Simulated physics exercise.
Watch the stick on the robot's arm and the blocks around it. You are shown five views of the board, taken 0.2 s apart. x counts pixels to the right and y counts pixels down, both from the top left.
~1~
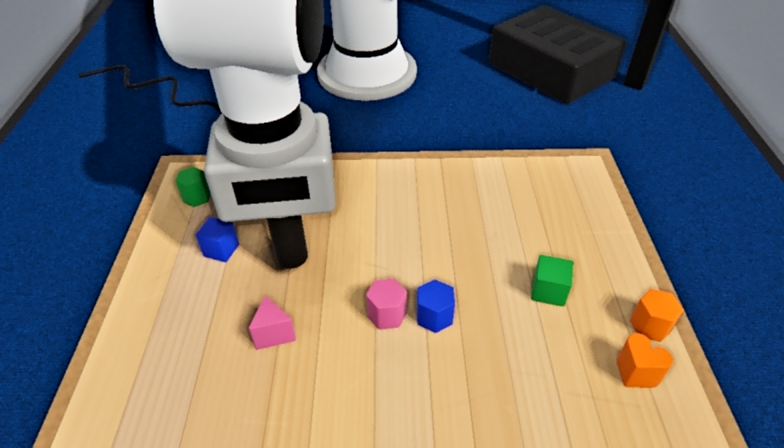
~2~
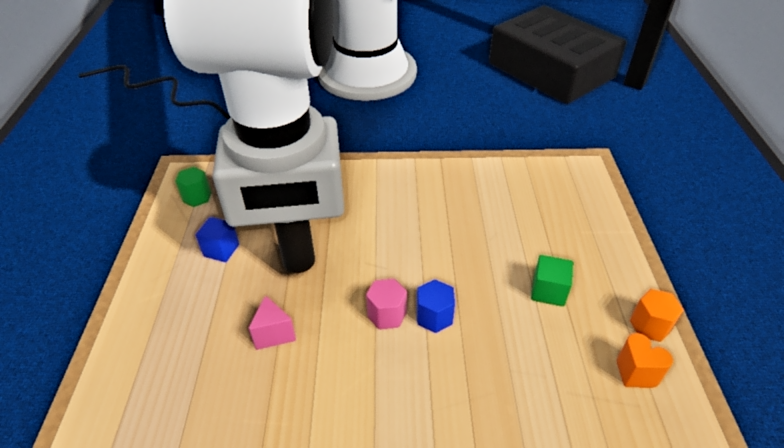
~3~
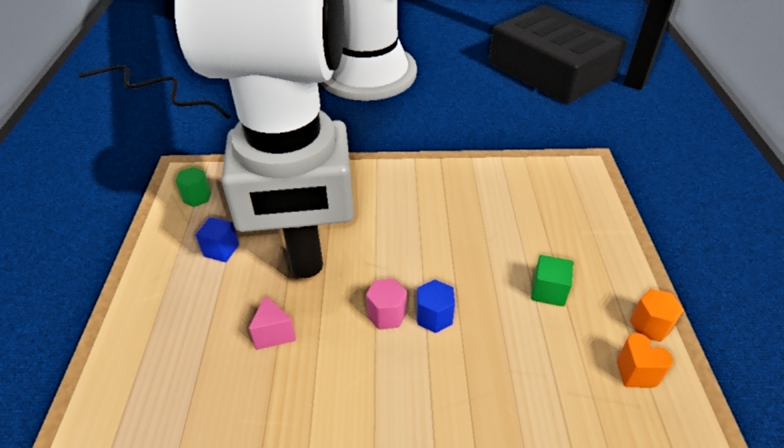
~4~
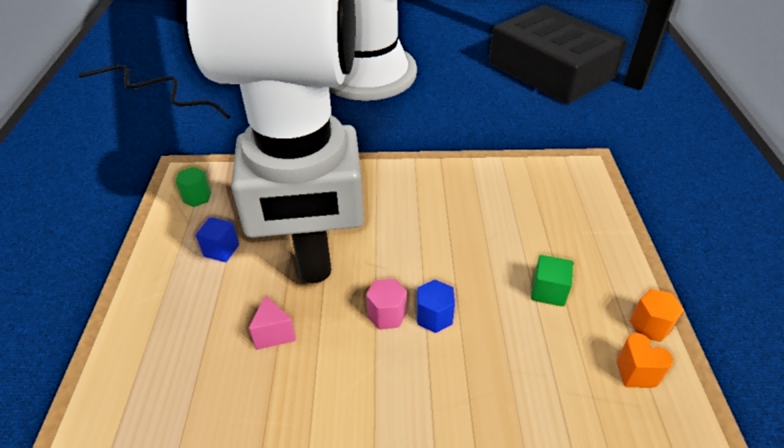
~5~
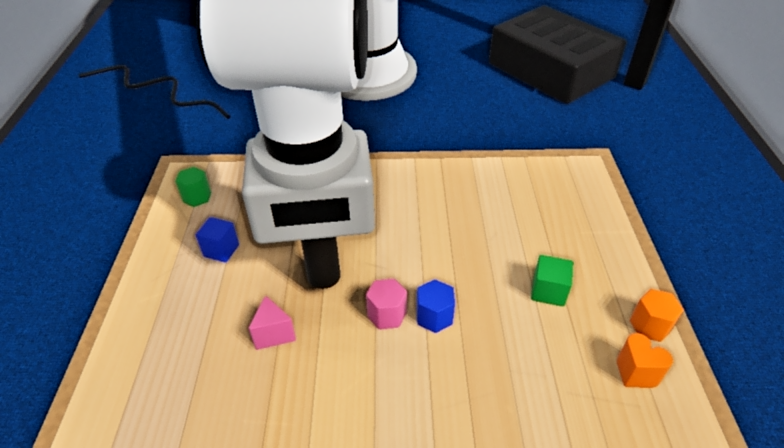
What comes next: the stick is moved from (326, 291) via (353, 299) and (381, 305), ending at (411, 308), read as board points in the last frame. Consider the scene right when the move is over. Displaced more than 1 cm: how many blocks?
I'd say two blocks get shifted by more than about 1 cm.
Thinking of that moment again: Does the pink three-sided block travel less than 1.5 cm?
Answer: Yes.
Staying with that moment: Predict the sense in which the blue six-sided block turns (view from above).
It ends up turned anticlockwise.
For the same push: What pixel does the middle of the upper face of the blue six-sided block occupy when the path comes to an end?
I expect it at (464, 305).
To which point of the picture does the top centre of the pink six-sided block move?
Final place: (424, 314).
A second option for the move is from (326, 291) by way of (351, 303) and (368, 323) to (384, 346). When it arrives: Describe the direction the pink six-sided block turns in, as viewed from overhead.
Viewed from above, counterclockwise.
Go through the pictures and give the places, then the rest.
The first picture shows tip of the stick (292, 257), middles of tops, pink three-sided block (269, 314), pink six-sided block (386, 293), blue six-sided block (436, 295).
The second picture shows stick (299, 261), nothing pushed.
The third picture shows stick (307, 266), nothing pushed.
The fourth picture shows stick (315, 271), nothing pushed.
The fifth picture shows stick (324, 277), pink three-sided block (269, 314), pink six-sided block (386, 293), blue six-sided block (436, 295).
What follows on the original path. Halfway along, stick (367, 288); pink six-sided block (395, 296).
At the end, stick (411, 294); pink three-sided block unmoved; pink six-sided block (424, 314), turned 50° clockwise; blue six-sided block (464, 305), turned 55° anticlockwise.
